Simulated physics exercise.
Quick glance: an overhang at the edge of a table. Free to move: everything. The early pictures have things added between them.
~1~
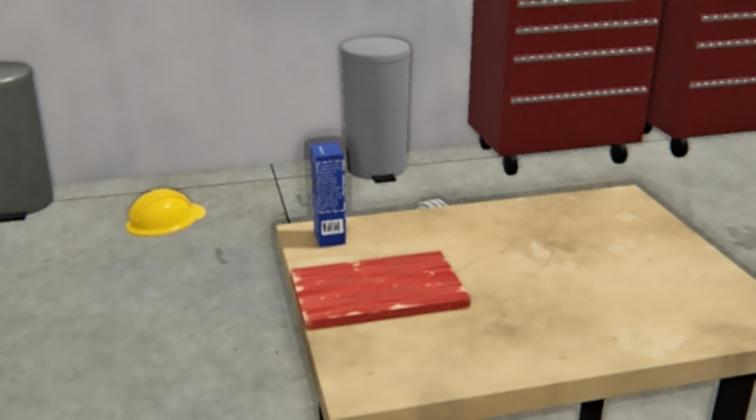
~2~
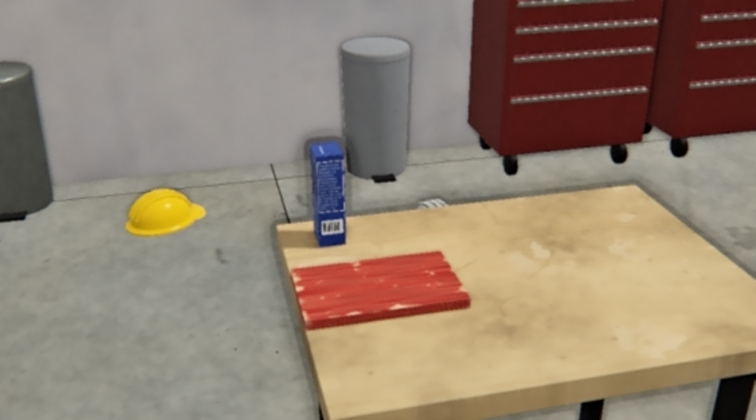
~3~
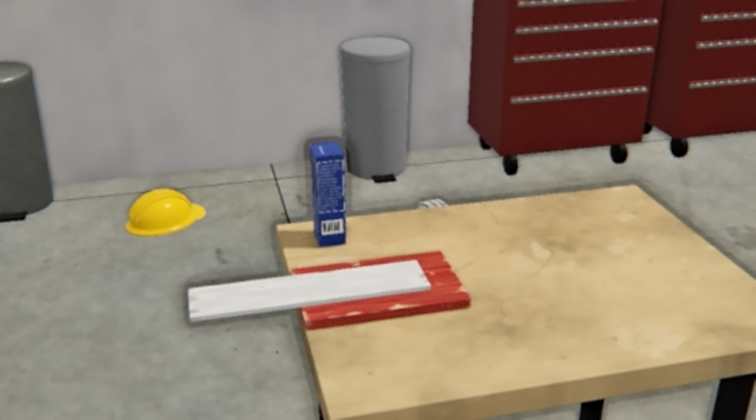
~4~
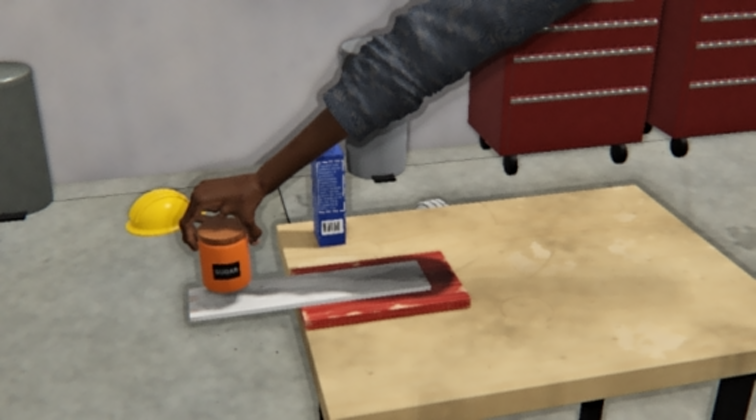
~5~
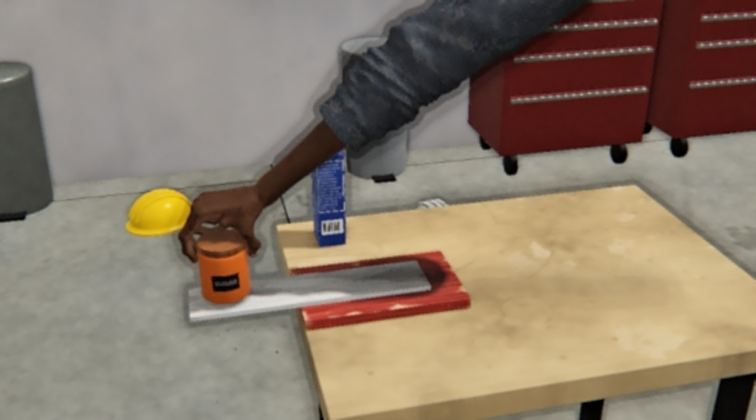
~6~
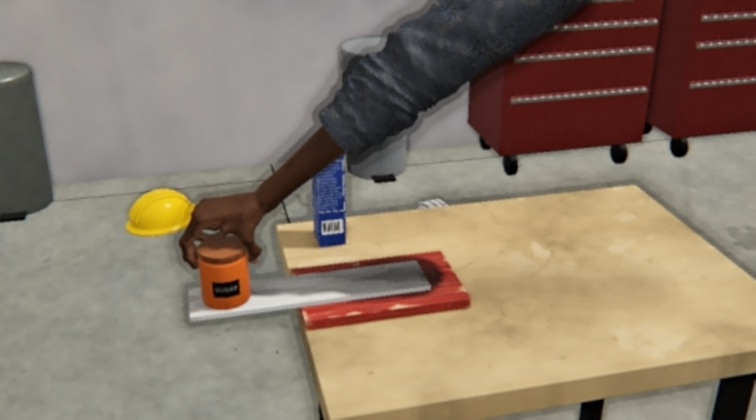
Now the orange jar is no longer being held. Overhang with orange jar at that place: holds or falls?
Watch it - it plunges off the end.
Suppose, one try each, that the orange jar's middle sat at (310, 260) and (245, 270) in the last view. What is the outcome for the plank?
Try one: It stays where it is. Try two: It tumbles.
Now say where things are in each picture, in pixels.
In the first picture, the last thing is not in view yet.
In the second picture, the last thing is not in view yet; red slab (378, 288).
In the third picture, the last thing is not in view yet; blue carton (328, 195).
The fourth picture shows coming down; orange jar (224, 254); white plank (310, 289).
The fifth picture shows coming down; orange jar (224, 266); red slab (378, 288).
The sixth picture shows in place under the hand; orange jar (224, 272); blue carton (328, 195).
Then, 0.50 s later than the last frame, white plank and orange jar now down on the floor or falling.
Then, 0.70 s later than the last frame, things are still on the move.
When it is over, down on the floor or falling, white plank and orange jar; the other 2 as before. The plank tips off the edge.
